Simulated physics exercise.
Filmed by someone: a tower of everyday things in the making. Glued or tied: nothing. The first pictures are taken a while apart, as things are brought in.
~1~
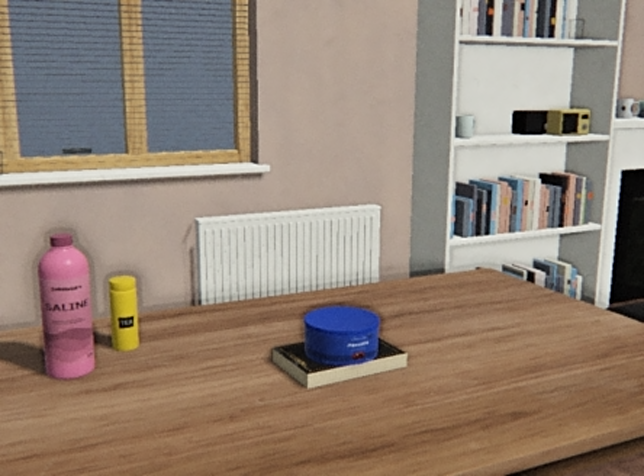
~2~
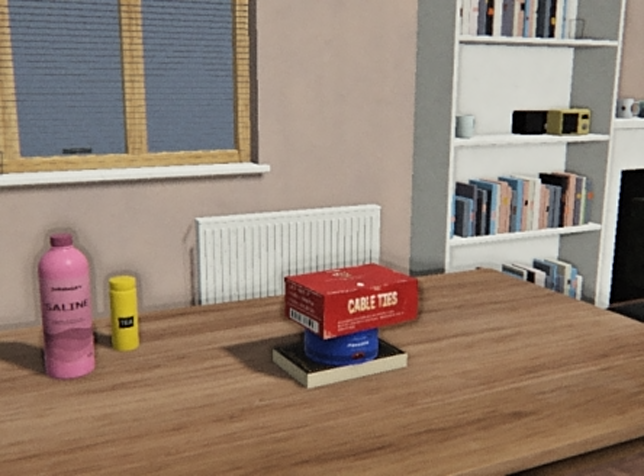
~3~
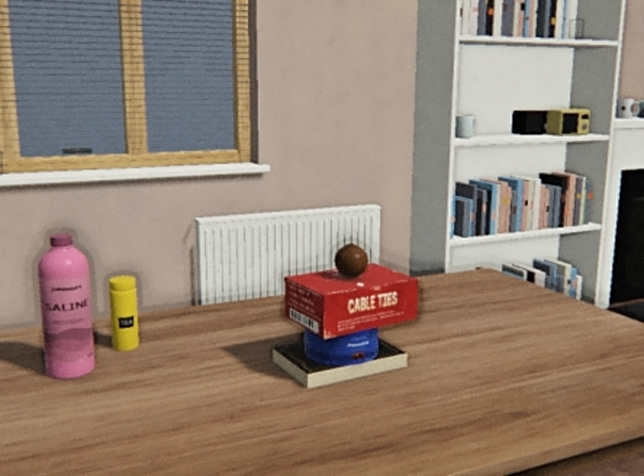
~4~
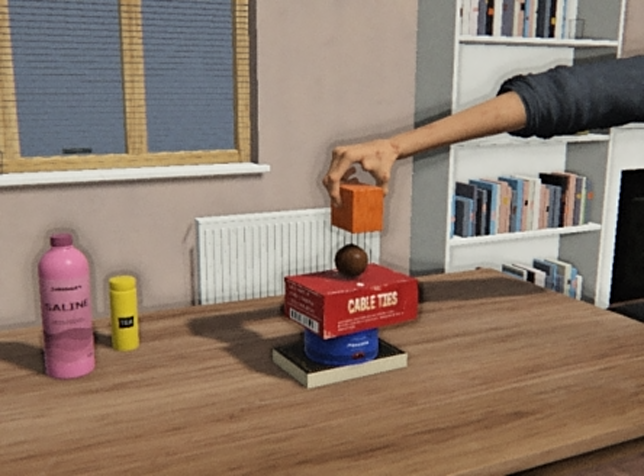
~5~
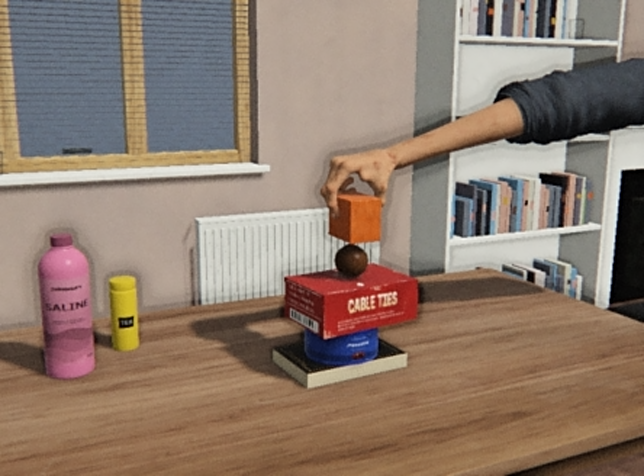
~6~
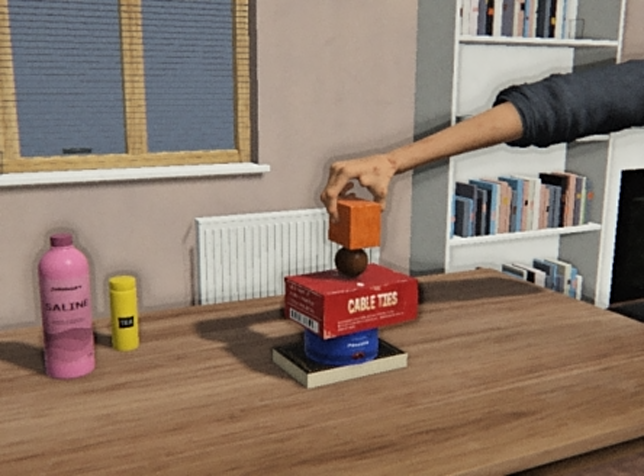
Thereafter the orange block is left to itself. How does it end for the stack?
It ends with the stack collapsed.
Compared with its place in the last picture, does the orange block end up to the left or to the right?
It heads rightwards.
Then, 0.60 s past the last view, orange block now fallen; red box rocked 5° from its first pose.
Then, 0.70 s past the last view, things are still on the move.
Finally, fallen, orange block; the other 6 still in place. Final places as the last picture's camera would see them, orange block near (490, 328). The pile gives way.
